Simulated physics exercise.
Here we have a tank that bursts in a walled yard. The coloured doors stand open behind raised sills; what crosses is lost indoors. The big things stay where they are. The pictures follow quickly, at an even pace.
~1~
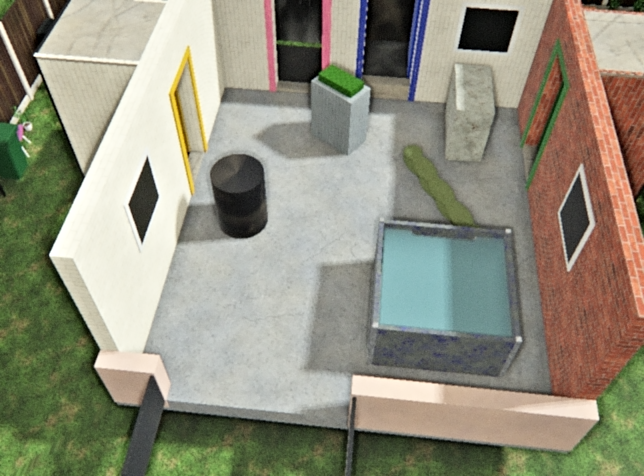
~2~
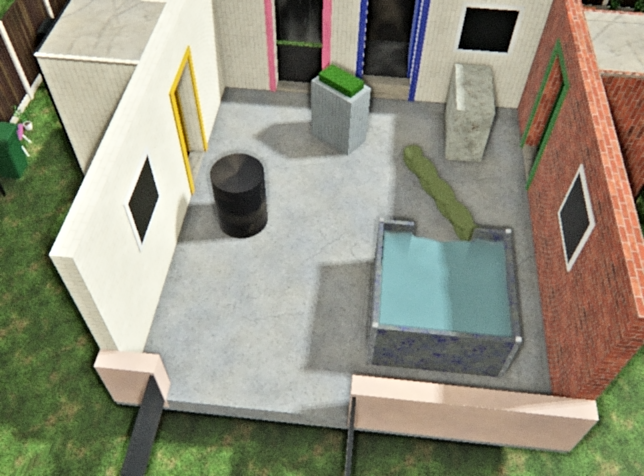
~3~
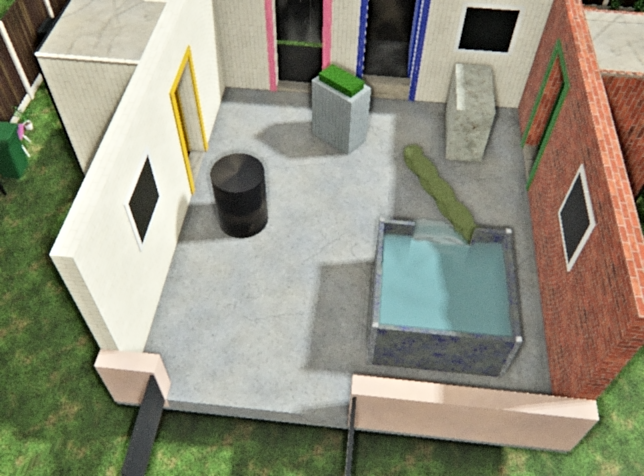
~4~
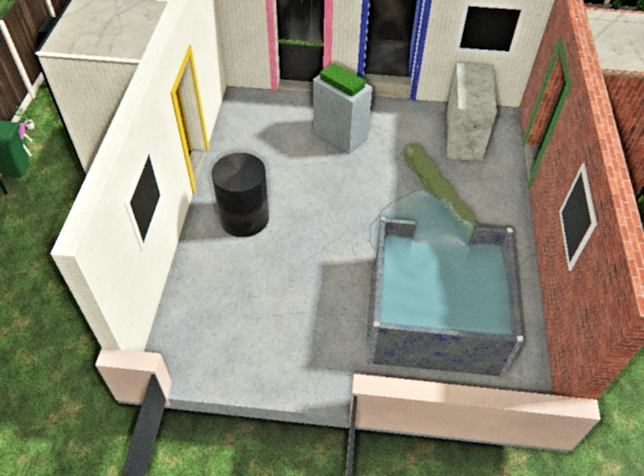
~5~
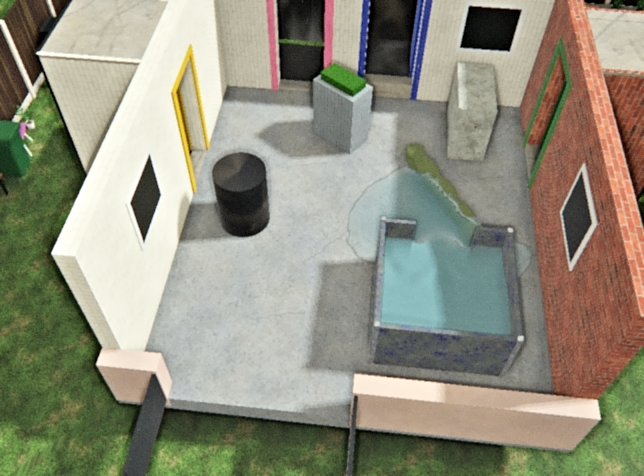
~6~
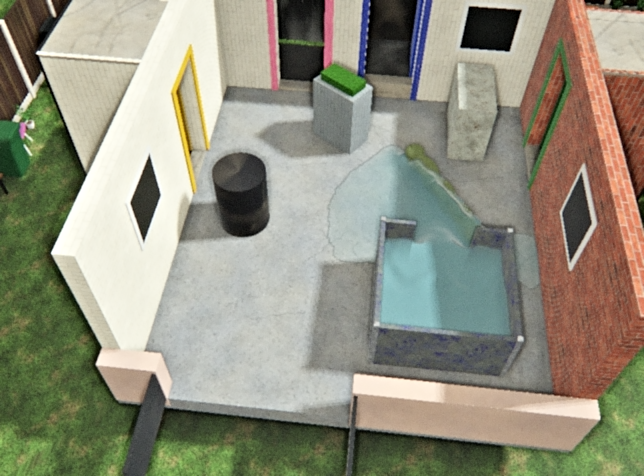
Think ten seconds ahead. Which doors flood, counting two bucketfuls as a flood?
The blue door holds within the limit; the pink door floods; the green door holds within the limit; the yellow door floods.
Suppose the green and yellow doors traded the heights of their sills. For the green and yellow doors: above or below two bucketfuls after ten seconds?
My reading: The green door takes more; the yellow door floods.
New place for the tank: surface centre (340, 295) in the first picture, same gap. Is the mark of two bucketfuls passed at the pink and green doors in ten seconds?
In short: The pink one passes that mark; the green one takes less.
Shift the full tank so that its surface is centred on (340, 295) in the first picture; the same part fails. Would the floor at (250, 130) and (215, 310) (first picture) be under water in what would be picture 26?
One after the other: Covered, free of water.
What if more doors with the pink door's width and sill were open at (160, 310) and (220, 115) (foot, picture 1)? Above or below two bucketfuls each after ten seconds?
In that order: Keeps below it, takes more.
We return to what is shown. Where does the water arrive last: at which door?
Last comes the yellow-painted one.
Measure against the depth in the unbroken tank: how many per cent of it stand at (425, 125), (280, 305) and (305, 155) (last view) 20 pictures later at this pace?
About 6, 0 and 10 per cent.
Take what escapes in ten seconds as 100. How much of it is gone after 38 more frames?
Roughly 50 per cent.
A moment on, water covers 35 % of the floor; the blue door wet at the sill, nothing in, the pink door not reached, the green door not reached, the yellow door not reached.
Next, water covers 50 % of the floor; the blue door wet at the sill, nothing in, the pink door wet at the sill, nothing in, the green door wet at the sill, nothing in, the yellow door wet at the sill, nothing in.
Then, water covers 60 % of the floor; the blue door wet at the sill, nothing in, the pink door under two buckets in, the green door wet at the sill, nothing in, the yellow door far over two buckets in.
Later, water covers 75 % of the floor; the blue door wet at the sill, nothing in, the pink door over two buckets in, the green door wet at the sill, nothing in, the yellow door far over two buckets in.
In the end, water covers 90 % of the floor; the blue door wet at the sill, nothing in, the pink door far over two buckets in, the green door wet at the sill, nothing in, the yellow door far over two buckets in.
